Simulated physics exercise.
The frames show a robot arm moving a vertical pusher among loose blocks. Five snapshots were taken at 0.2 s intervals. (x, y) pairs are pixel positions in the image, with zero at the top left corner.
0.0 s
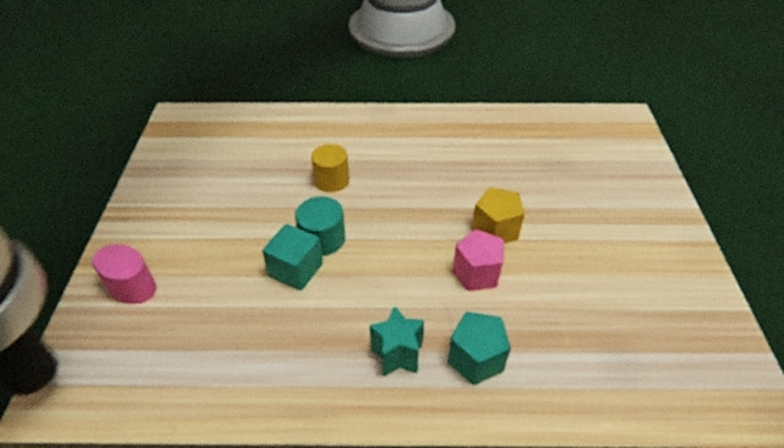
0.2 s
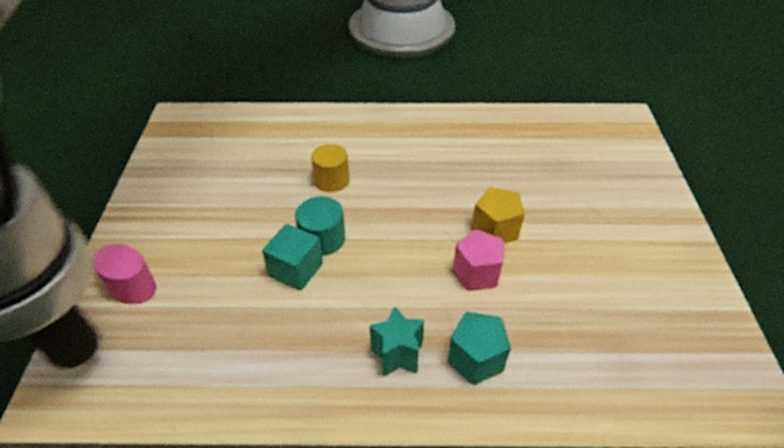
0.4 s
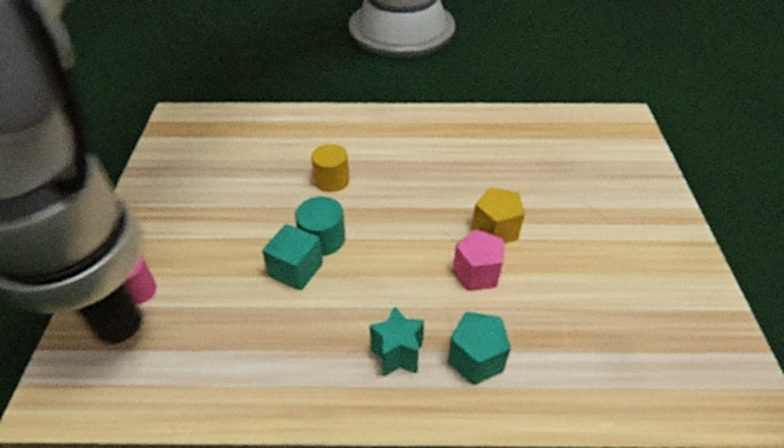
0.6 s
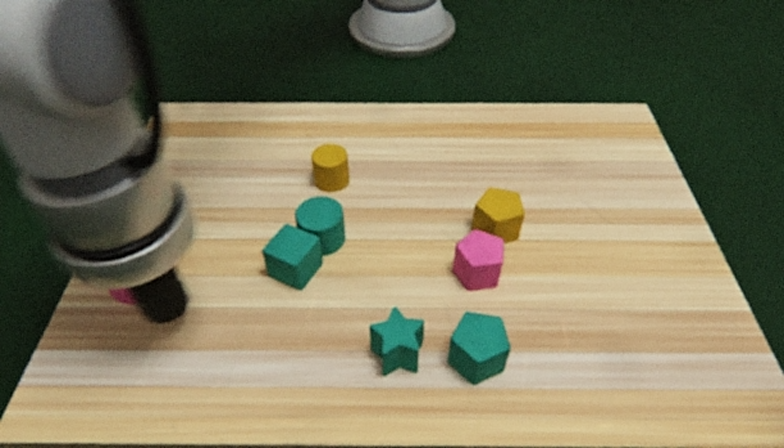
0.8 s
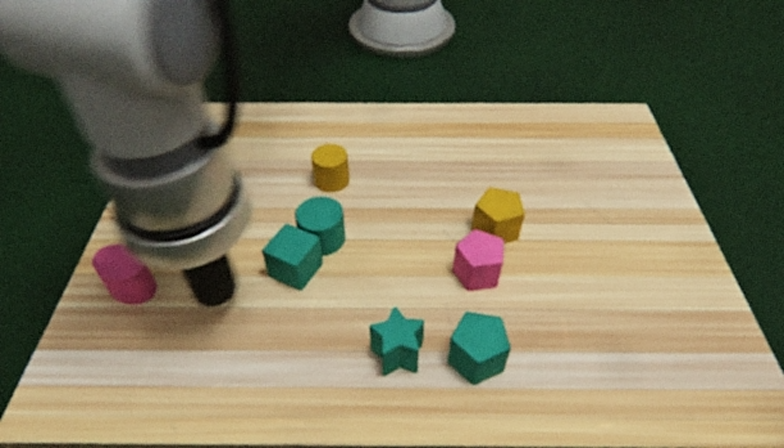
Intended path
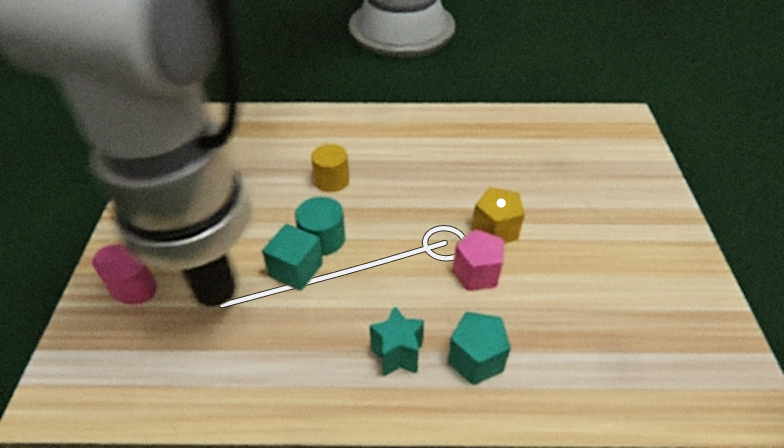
On a light wooden board with a dark green surround, a robot arm enters from the left and moves its black-tipped pusher rightward past a pink cylinder toward the turquoise square block, while all the colored blocks stay still.
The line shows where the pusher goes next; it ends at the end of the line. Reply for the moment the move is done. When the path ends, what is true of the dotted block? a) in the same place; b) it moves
It's a.
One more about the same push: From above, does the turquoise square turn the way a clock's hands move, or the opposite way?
It makes a counterclockwise turn.
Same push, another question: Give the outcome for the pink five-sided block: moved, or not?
From what I can tell, it will keep its place.
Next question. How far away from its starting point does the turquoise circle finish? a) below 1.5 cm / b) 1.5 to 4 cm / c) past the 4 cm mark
Option c.
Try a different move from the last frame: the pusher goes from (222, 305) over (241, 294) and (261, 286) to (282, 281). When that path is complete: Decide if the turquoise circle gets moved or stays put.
Its place changes.
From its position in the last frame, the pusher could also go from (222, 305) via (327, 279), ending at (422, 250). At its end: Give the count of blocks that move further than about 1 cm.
Two blocks shift.
The line goes in a line from (222, 305) to (445, 243); the dot is on the yellow five-sided block.
The first path, step by step. One third of the way, pusher (299, 268); turquoise square (327, 230); turquoise circle (338, 198).
Two thirds of the way, pusher (376, 247); turquoise square (380, 201), turned 65° anticlockwise; turquoise circle (352, 179).
At the end, pusher (447, 227); turquoise square (392, 196), turned 110° anticlockwise; turquoise circle (352, 179); pink five-sided block unmoved; yellow five-sided block unmoved.
